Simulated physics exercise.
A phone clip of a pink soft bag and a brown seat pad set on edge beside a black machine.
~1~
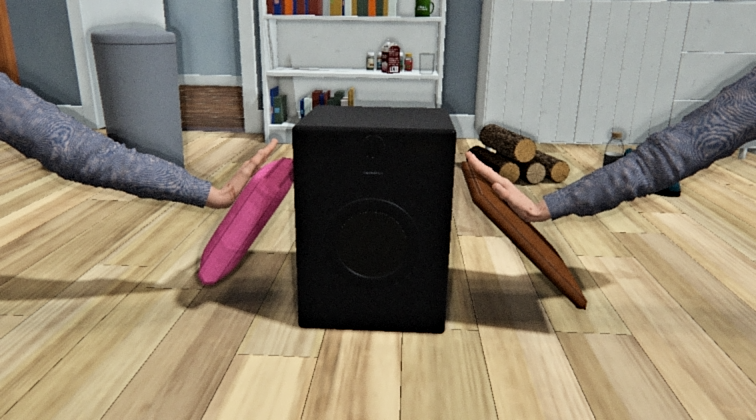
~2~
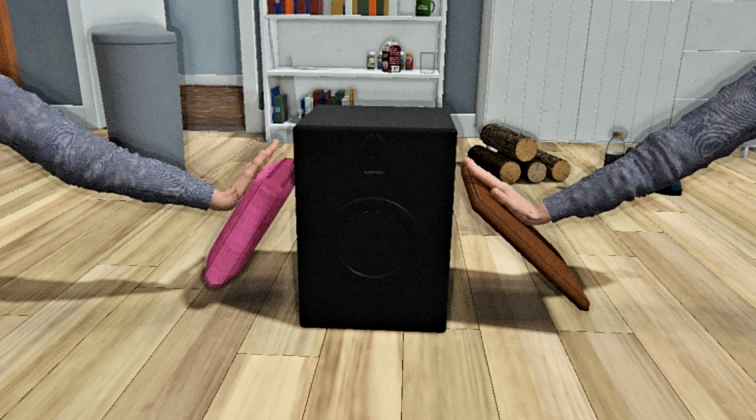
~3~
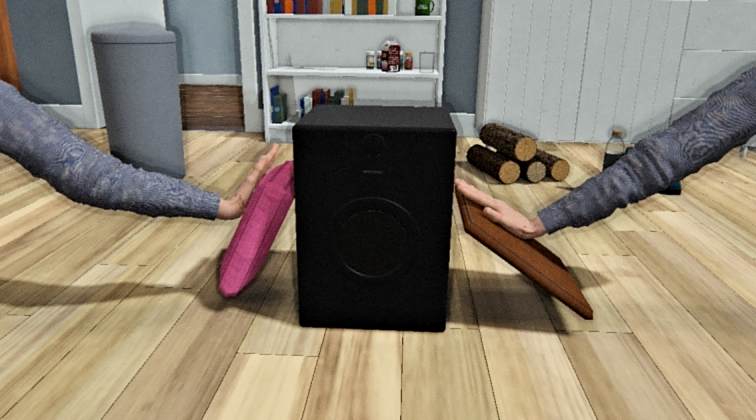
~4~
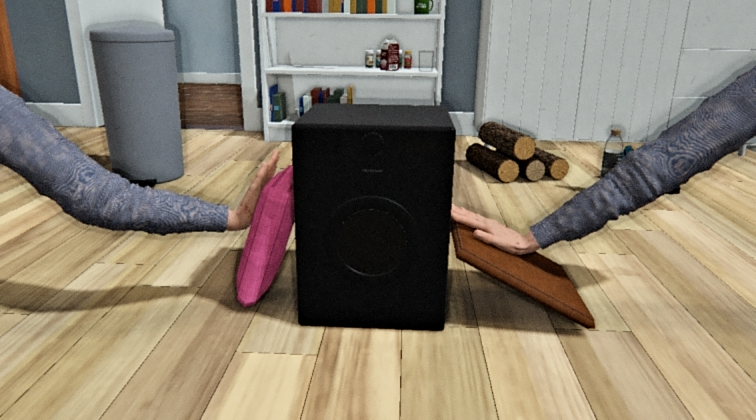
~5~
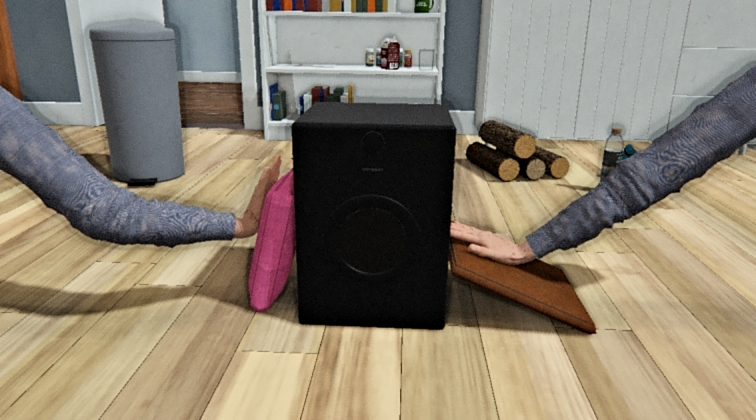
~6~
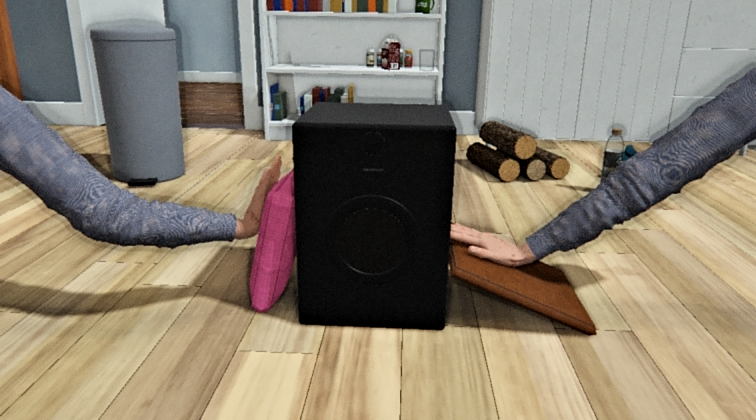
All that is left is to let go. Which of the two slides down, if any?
The pink soft bag keeps leaning; the brown seat pad slumps to the floor.
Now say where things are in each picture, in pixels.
In the first frame, soft bag foot (206, 280), head (272, 184); seat pad foot (582, 305), head (478, 199).
In the second frame, soft bag foot (212, 283); seat pad foot (585, 307).
In the third frame, soft bag foot (228, 292); seat pad foot (589, 316).
In the fourth frame, soft bag foot (246, 302); seat pad foot (591, 325).
In the fifth frame, soft bag foot (260, 308); seat pad foot (592, 330).
In the sixth frame, soft bag foot (261, 309), head (284, 195), almost upright; seat pad foot (592, 331), head (454, 272), at a low slant.
Then, 0.22 s on from there, soft bag propped as before near (280, 239); seat pad slipping down near (511, 292).
Then, 0.38 s on from there, soft bag propped as before near (280, 239); seat pad flat on the floor near (519, 295).
In the end, soft bag propped as before near (281, 239); seat pad flat on the floor near (519, 296). The pink soft bag holds its lean and the brown seat pad slides down flat.
